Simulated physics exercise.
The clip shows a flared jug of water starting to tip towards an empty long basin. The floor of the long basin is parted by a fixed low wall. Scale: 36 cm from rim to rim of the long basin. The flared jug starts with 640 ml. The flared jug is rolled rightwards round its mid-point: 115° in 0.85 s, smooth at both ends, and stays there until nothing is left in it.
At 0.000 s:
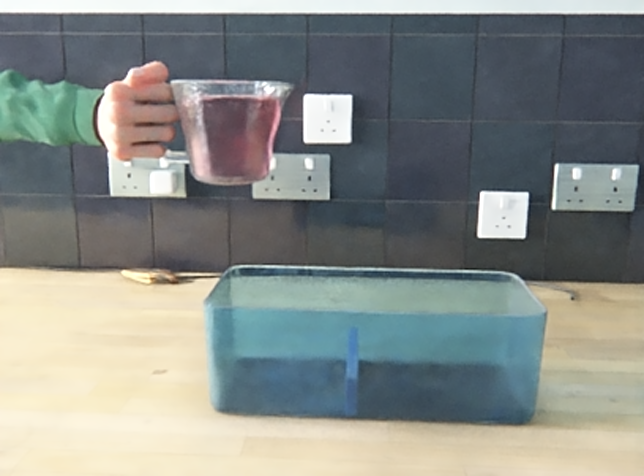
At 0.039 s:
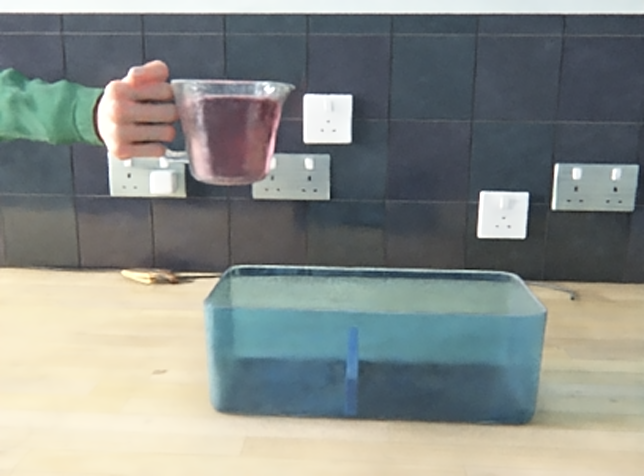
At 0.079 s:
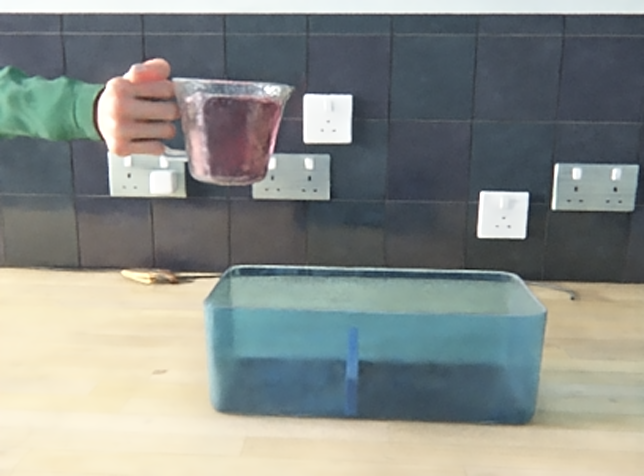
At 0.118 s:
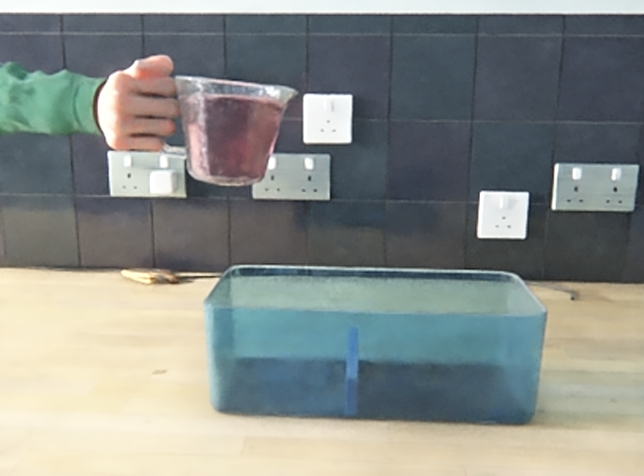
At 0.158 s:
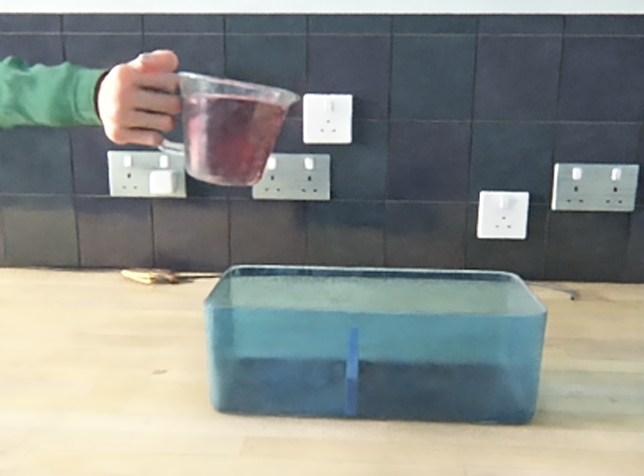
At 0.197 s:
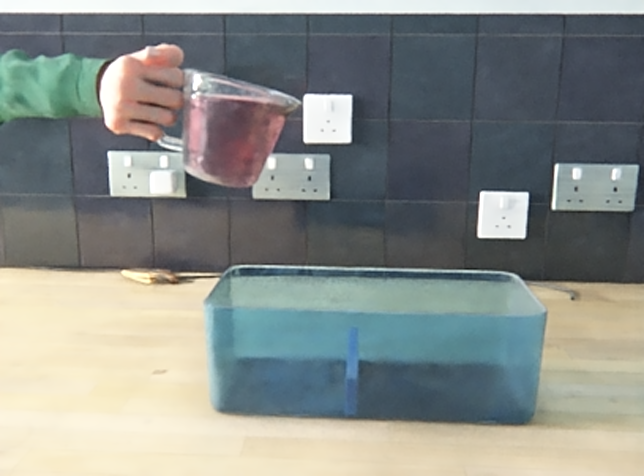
Glass jug of reddish liquid slowly tilting rightwards in a green-sleeved person's hand above a blue-tinted long basin on a wooden worktop.
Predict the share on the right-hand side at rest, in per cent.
About 48 per cent.
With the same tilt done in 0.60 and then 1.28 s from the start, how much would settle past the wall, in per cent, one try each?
In turn about 35 and 65 per cent.
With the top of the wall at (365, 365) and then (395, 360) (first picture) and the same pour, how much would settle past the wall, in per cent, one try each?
First 35, then 10 per cent.
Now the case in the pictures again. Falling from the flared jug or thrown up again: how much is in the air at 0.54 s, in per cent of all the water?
Near 34 in a hundred.
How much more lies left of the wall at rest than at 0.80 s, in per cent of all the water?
About 12 per cent.
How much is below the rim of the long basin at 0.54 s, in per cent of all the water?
Near 10 in a hundred.
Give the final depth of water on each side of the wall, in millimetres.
Left about 14 mm, right about 10 mm.
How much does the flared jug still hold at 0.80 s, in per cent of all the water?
Some 4 per cent.
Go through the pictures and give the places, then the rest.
In the first picture, tilt 0°; pouring edge (294, 85); surface from (181, 97) to (282, 98); the long basin's rim runs from (217, 286) to (531, 294); the wall's top is at (353, 351).
In the second picture, tilt 1°; pouring edge (295, 85); surface from (182, 97) to (282, 98).
In the third picture, tilt 2°; pouring edge (296, 88); surface from (183, 96) to (283, 100).
In the fourth picture, tilt 5°; pouring edge (298, 91); surface from (184, 95) to (284, 101).
In the fifth picture, tilt 10°; pouring edge (301, 97); surface from (188, 95) to (287, 102).
In the sixth picture, tilt 15°; pouring edge (303, 103); surface from (190, 96) to (292, 104).
By 0.54 s the tilt is 82° and 56 per cent is still to pour, 1 is left of the wall and 8 right of it.
By 0.80 s the tilt is 114° and 4 per cent is still to pour, 37 is left of the wall and 46 right of it.
By 1.06 s the tilt is 115° and 0 per cent is still to pour, 49 is left of the wall and 48 right of it.
By 1.35 s the tilt is 115° and 0 per cent is still to pour, 49 is left of the wall and 48 right of it.
At rest 49 per cent lies left of the wall, 48 right of it and 3 outside.
